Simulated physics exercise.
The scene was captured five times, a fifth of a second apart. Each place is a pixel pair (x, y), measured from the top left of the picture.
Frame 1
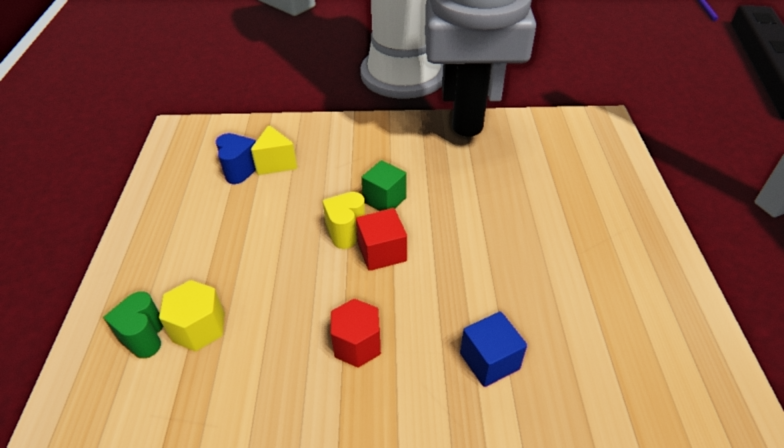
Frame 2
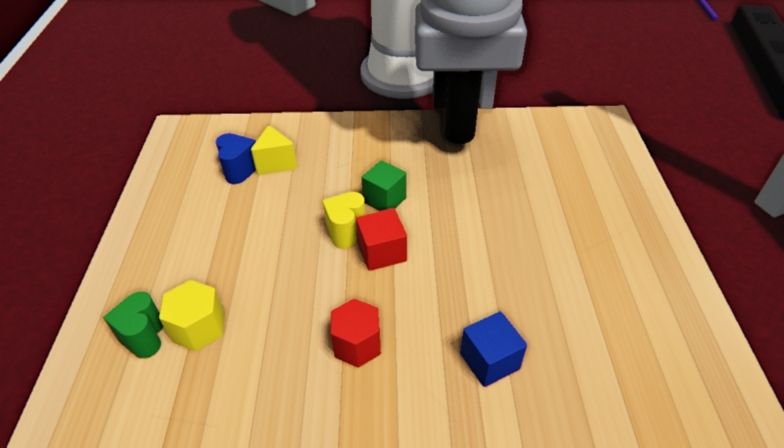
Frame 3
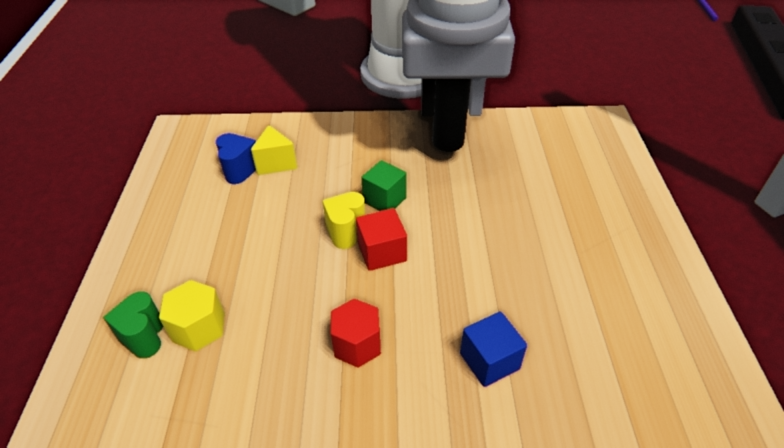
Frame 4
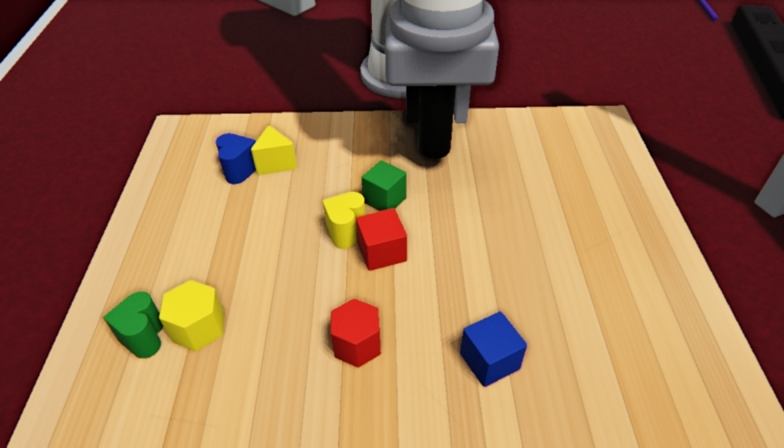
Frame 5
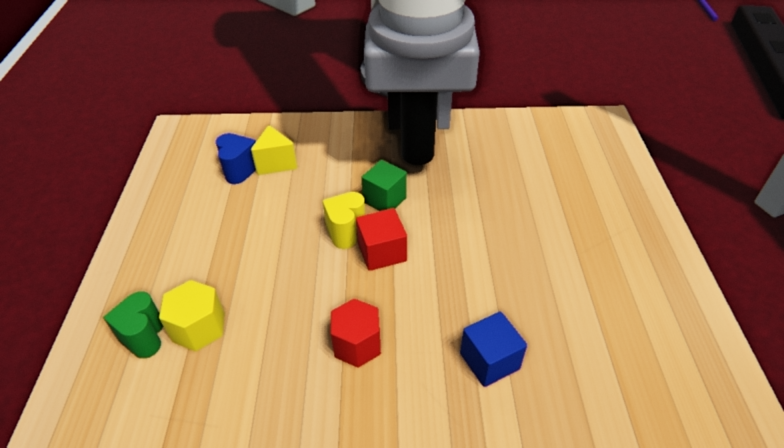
The clip opens on a wooden board scattered with red, blue, green and yellow blocks, with a robot arm's dark pusher tip at the far edge. The arm glides steadily left and slightly nearer, bringing the tip close beside the green block, while all the blocks stay still.
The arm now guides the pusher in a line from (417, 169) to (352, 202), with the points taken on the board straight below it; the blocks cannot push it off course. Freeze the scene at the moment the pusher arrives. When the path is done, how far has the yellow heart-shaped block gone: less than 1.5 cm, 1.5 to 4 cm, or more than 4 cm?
Distance: Between 1.5 and 4 cm.
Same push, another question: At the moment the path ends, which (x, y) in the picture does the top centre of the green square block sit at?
(362, 198)
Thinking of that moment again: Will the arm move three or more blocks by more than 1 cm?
I expect not.
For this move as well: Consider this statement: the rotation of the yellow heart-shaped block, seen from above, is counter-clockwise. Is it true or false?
The statement is false.
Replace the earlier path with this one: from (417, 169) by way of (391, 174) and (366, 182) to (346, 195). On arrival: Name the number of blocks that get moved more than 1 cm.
It moves one block.
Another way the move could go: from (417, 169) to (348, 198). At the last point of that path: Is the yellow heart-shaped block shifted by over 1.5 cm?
No, I don't think so.
On the path given first. Halfway along, pusher at (385, 172); green square block at (376, 182), turned 25° anticlockwise.
At the end, pusher at (351, 188); yellow heart-shaped block at (331, 224), turned 25° clockwise; red square block not moved; green square block at (362, 198), turned 60° anticlockwise.
